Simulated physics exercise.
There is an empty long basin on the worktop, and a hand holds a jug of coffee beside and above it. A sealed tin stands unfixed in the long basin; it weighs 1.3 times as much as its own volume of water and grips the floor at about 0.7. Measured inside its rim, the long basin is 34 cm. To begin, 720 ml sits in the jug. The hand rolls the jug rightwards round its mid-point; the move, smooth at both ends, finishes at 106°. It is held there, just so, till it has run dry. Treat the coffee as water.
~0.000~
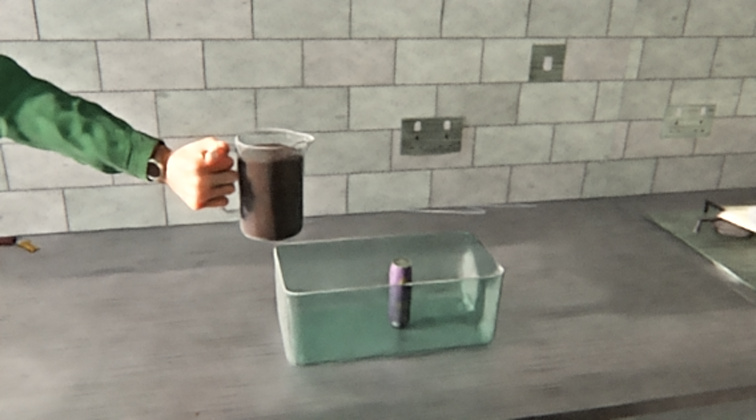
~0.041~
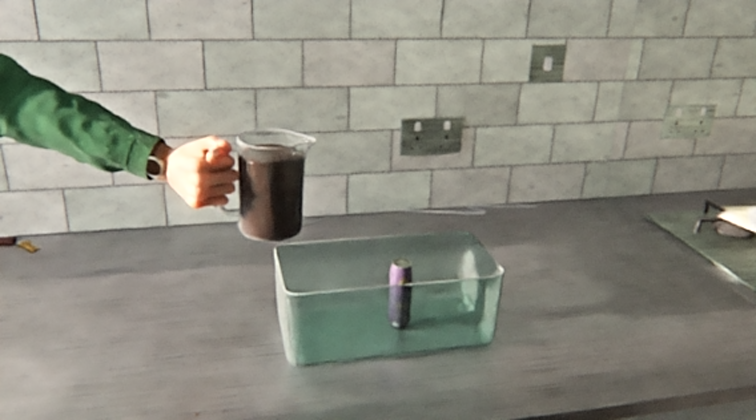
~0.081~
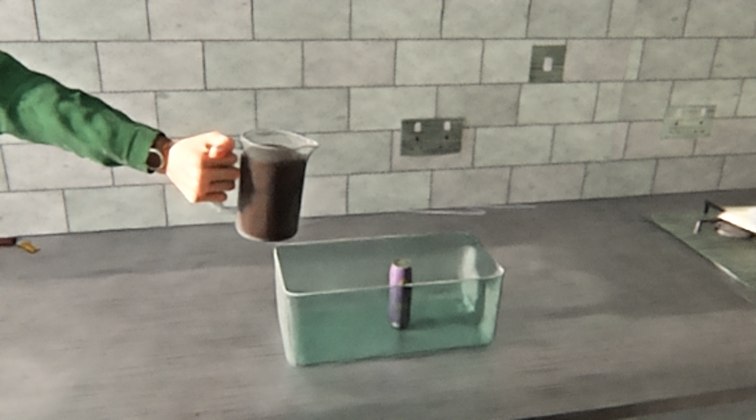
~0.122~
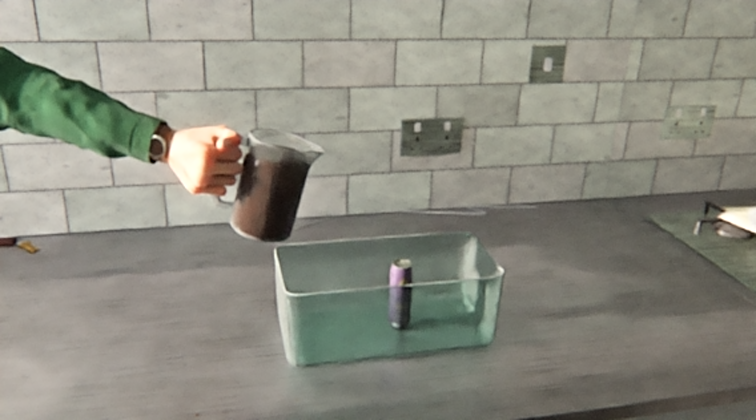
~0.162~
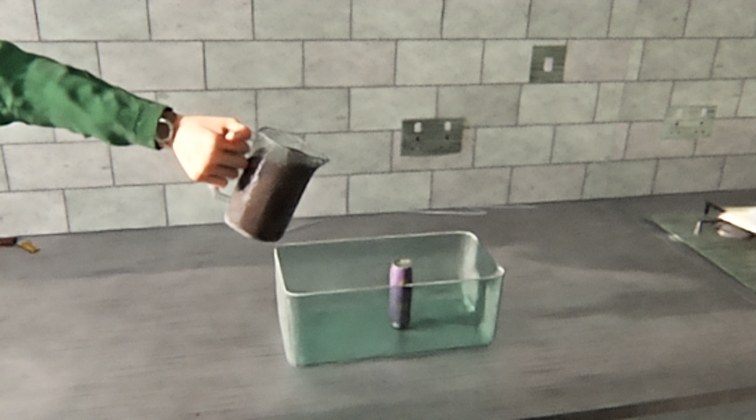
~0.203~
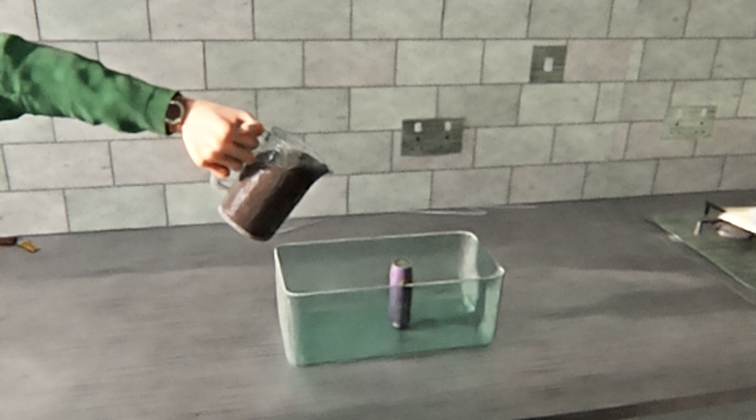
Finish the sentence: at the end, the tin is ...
Standing on its base.
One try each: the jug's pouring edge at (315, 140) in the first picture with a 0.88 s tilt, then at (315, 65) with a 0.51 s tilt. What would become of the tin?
First it stays on its base; then it tips over.
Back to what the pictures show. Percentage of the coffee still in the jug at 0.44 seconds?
Roughly 62 percent.
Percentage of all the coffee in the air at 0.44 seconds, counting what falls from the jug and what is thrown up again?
Some 22 % is the figure.
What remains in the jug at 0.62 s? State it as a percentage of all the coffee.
I'd estimate some 22 per cent.
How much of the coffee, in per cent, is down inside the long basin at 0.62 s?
Close to 58 in a hundred.
After 0.44 s the tilt is 102° and 63 per cent is still to pour; the tin stands where it began.
After 0.62 s the tilt is 106° and 23 per cent is still to pour; the tin stands where it began.
After 0.81 s the tilt is 106° and 5 per cent is still to pour; the tin stands where it began.
After 1.01 s the tilt is 106° and 1 per cent is still to pour; the tin stands where it began.
In the end the tin stands where it began.
